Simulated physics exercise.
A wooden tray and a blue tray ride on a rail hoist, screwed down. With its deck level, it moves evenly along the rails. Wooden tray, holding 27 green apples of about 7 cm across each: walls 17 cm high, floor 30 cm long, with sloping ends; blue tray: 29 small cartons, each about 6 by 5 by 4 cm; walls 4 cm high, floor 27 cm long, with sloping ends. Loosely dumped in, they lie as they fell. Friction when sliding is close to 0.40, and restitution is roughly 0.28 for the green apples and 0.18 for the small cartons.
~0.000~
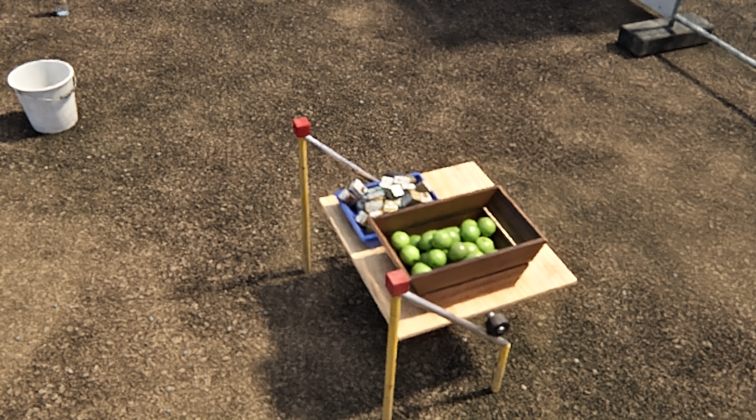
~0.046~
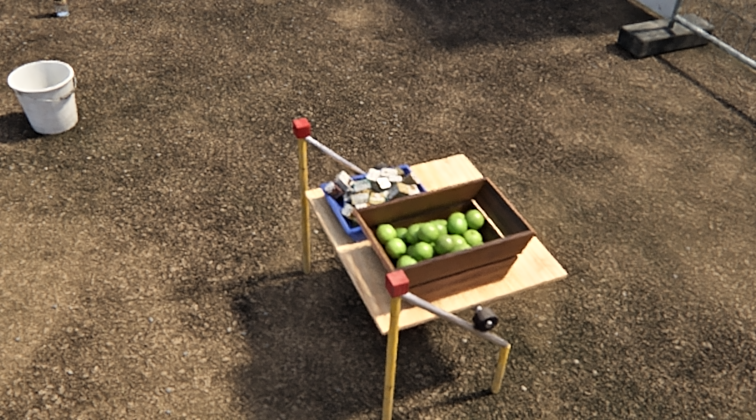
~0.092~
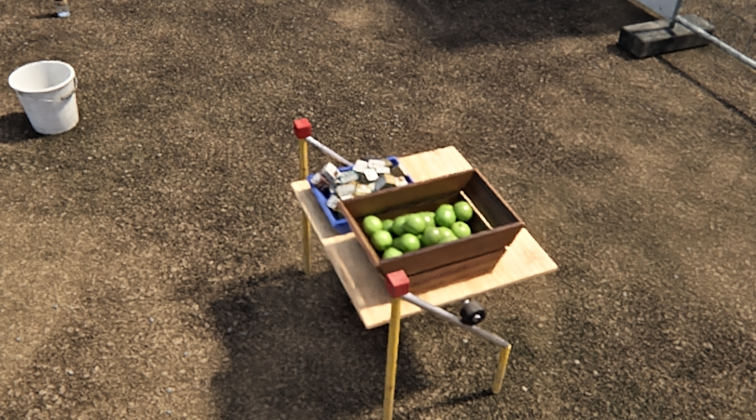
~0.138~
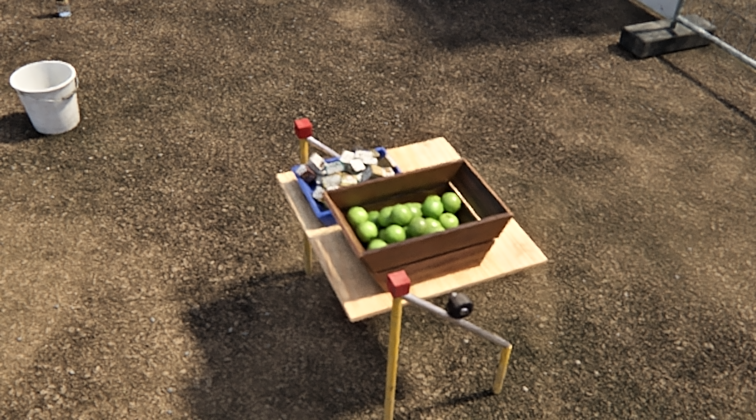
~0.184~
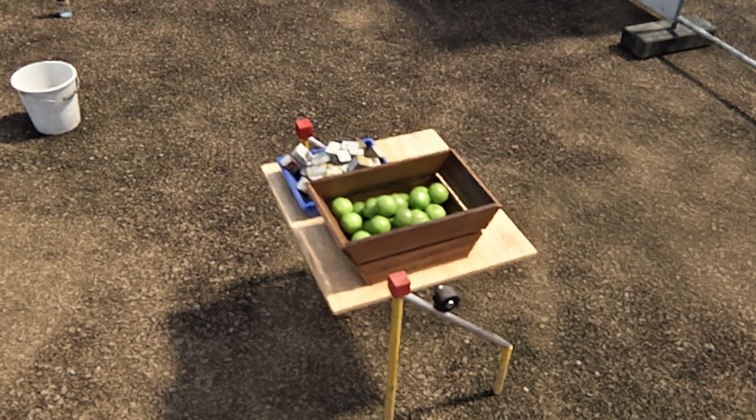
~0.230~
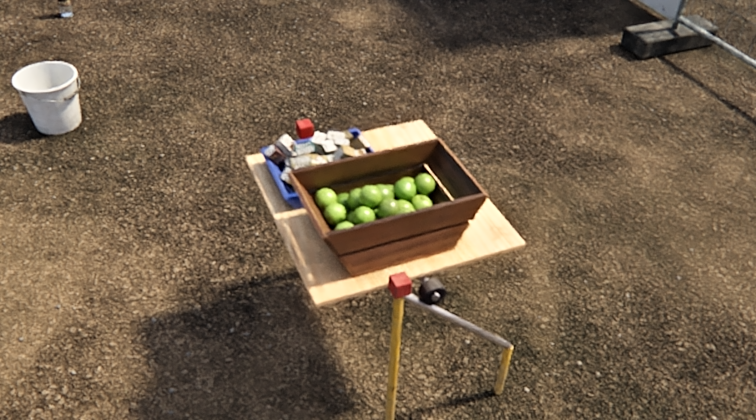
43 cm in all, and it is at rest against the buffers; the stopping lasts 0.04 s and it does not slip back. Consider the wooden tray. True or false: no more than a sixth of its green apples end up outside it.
True.
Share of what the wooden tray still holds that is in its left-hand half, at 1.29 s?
Share in that half: Close to 70 %.
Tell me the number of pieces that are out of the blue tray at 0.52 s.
At that moment the blue tray count out stands near 14.
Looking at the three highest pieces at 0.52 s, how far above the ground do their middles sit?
Around 90 centimetres.
After 0.24 s, it meets the buffers.
After 0.36 s, 0 of 27 out of the wooden tray and 3 of 29 out of the blue tray.
After 0.52 s, 1 of 27 out of the wooden tray and 14 of 29 out of the blue tray.
After 0.74 s, 1 of 27 out of the wooden tray and 15 of 29 out of the blue tray.
Outcome (at 1.29 s), 1 of 27 out of the wooden tray and 15 of 29 out of the blue tray. Asked share, 1 of 27, 4 per cent.
